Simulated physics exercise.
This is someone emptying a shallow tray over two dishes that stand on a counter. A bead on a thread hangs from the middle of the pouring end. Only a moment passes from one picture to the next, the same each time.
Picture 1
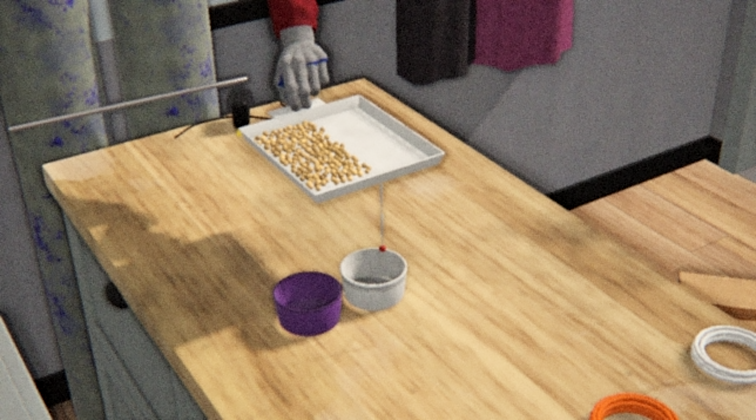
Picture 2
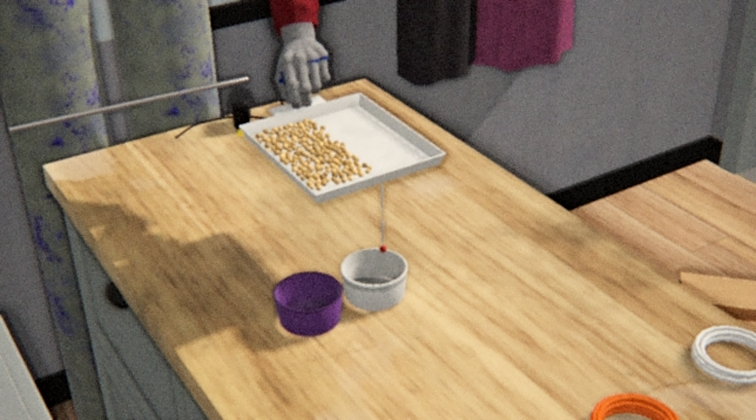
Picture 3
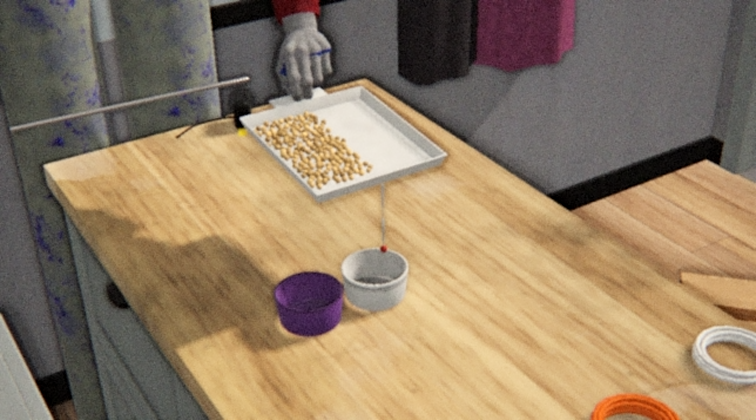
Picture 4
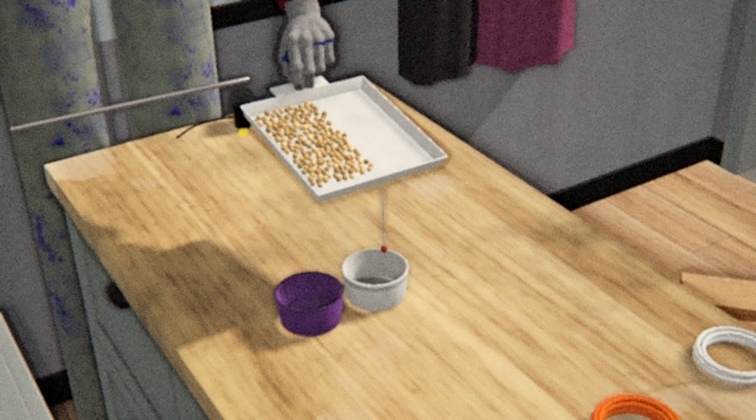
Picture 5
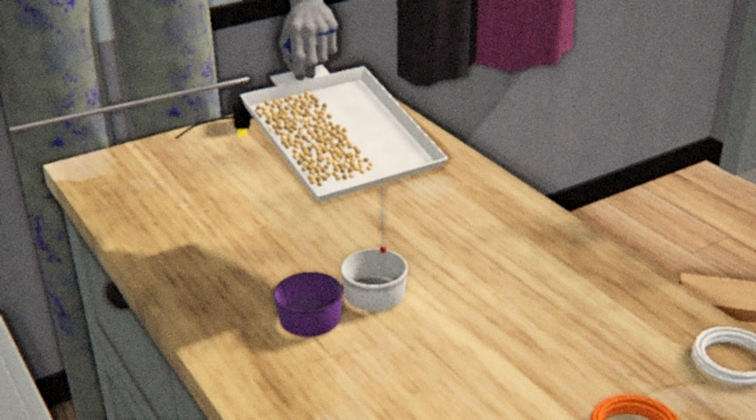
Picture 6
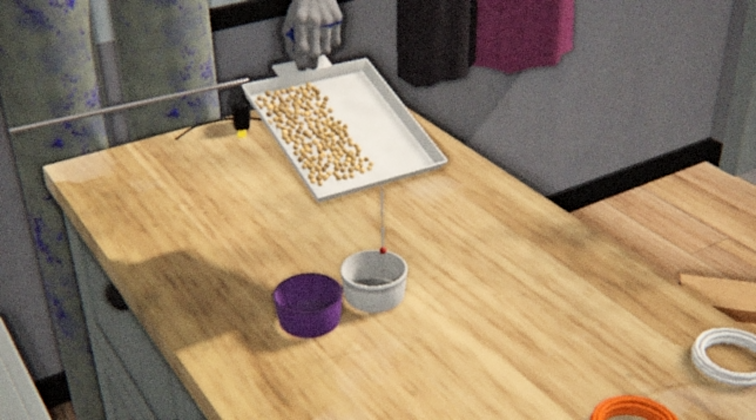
A gray hand raised the far end of a shallow white tray of chickpeas, gradually slanting it toward the purple and white dishes on the wooden counter, while the chickpeas stayed bunched along the left side.
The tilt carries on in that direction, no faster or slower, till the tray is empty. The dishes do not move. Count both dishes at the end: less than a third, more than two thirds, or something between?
The two hold less than a third of the load.
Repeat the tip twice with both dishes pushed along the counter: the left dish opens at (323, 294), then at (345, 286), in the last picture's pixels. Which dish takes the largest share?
The first try: The right-hand dish. The second: The right dish.
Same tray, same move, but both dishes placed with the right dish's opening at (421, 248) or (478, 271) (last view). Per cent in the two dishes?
Roughly 40 per cent, and 20 per cent.
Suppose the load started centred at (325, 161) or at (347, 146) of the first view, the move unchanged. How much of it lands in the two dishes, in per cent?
The first gives 10 %, the second 10 %.
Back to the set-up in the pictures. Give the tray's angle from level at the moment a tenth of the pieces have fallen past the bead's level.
Around 85° of tilt.
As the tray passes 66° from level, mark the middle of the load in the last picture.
Roughly at (378, 168).
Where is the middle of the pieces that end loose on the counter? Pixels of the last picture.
Close to (439, 299).
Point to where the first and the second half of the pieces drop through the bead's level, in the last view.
At about (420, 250), then at (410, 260).
Shortly afterwards, tray tipped steeply; all but a few on the tray; only a few in the air.
Next, tray tipped past a quarter turn; near a quarter on the tray; a little in the right dish; near a third outside both; near a third in the air.
Some moments later, tray tipped past a quarter turn; a little in the right dish; the bulk outside both.
In the end, tray tipped past a quarter turn; none at all in the left dish; a little in the right dish; the bulk outside both.
